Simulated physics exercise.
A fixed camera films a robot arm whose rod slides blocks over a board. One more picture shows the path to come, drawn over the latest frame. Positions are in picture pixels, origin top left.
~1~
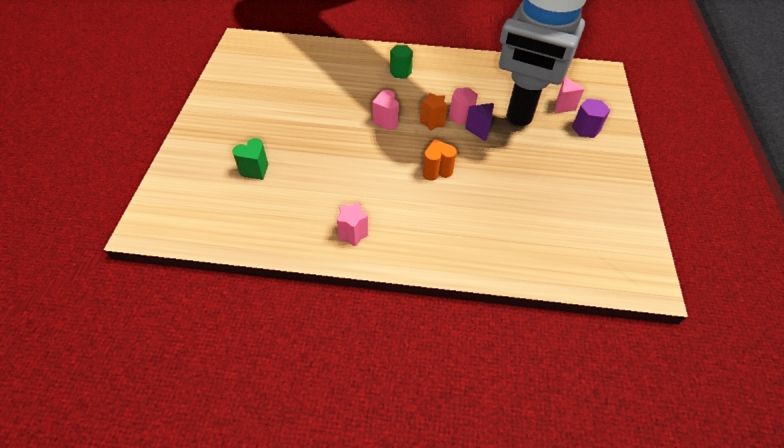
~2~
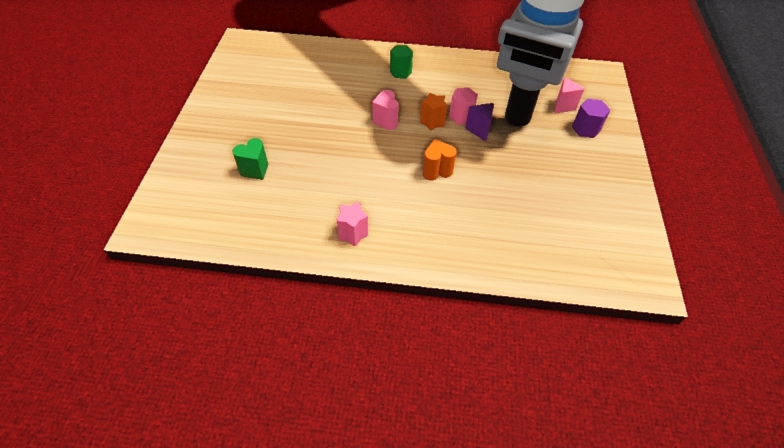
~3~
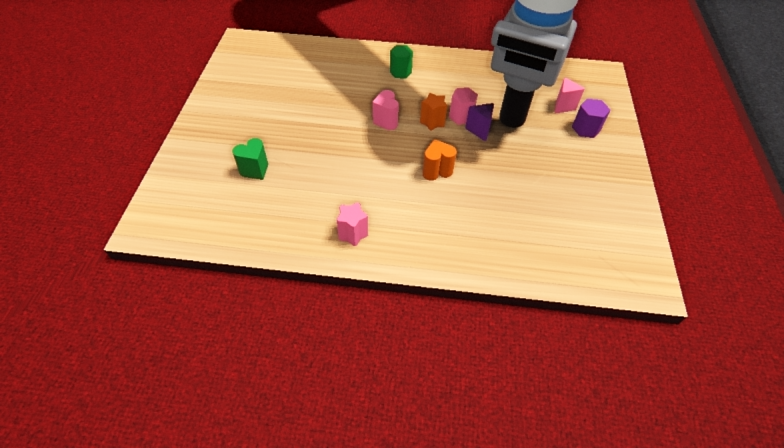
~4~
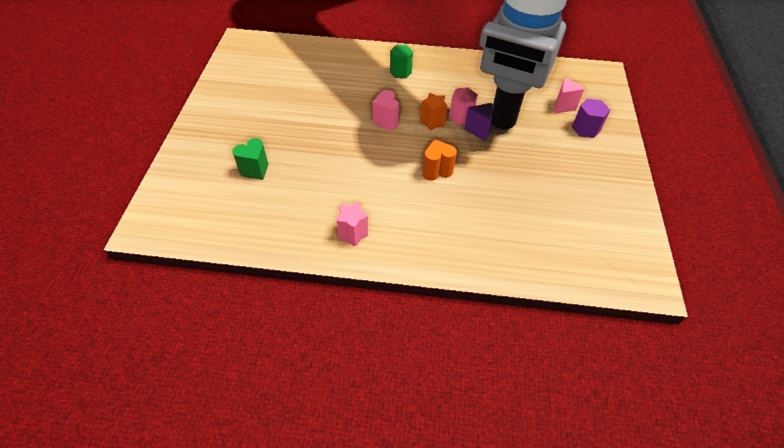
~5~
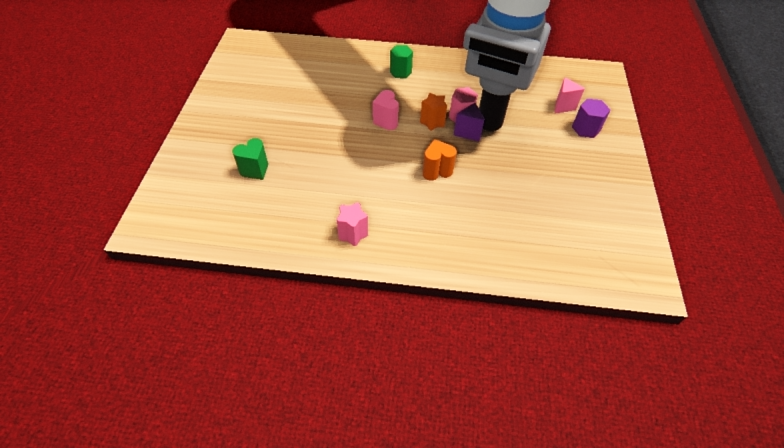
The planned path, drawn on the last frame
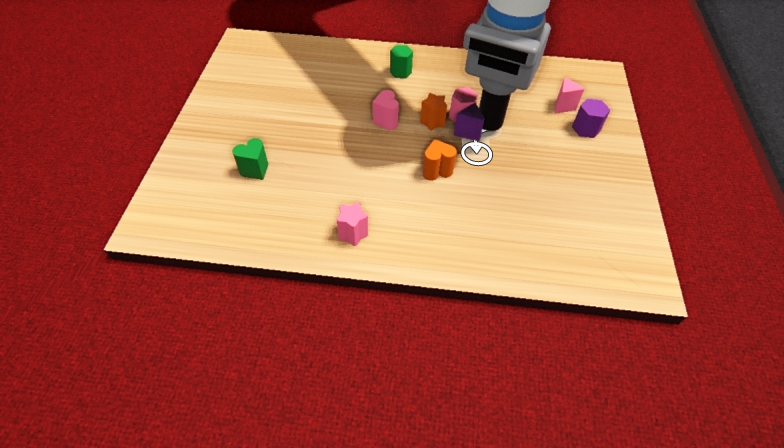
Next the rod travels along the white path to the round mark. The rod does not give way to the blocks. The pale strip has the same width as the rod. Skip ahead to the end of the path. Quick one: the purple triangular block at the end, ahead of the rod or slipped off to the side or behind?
It escapes to one side.
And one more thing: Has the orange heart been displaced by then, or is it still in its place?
That block stays in place.
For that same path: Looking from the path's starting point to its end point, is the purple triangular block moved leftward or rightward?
Over to the right.
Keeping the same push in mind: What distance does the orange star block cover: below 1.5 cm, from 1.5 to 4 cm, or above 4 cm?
By the end of the path, it will have gone short of 1.5 cm.
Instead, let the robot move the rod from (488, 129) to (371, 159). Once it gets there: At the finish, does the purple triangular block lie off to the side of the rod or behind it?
Final answer: No.
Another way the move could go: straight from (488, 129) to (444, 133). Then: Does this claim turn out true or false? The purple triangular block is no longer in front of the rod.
False.
Path on the board, from (488, 129) by way of (477, 134) and (476, 143) to (477, 154).
What follows on the original path. Halfway along, rod (477, 133); purple triangular block (457, 117).
At the end, rod (478, 148); orange star block in place; orange heart in place; pink hexagonal block in place; purple triangular block (456, 117), turned 15° clockwise.
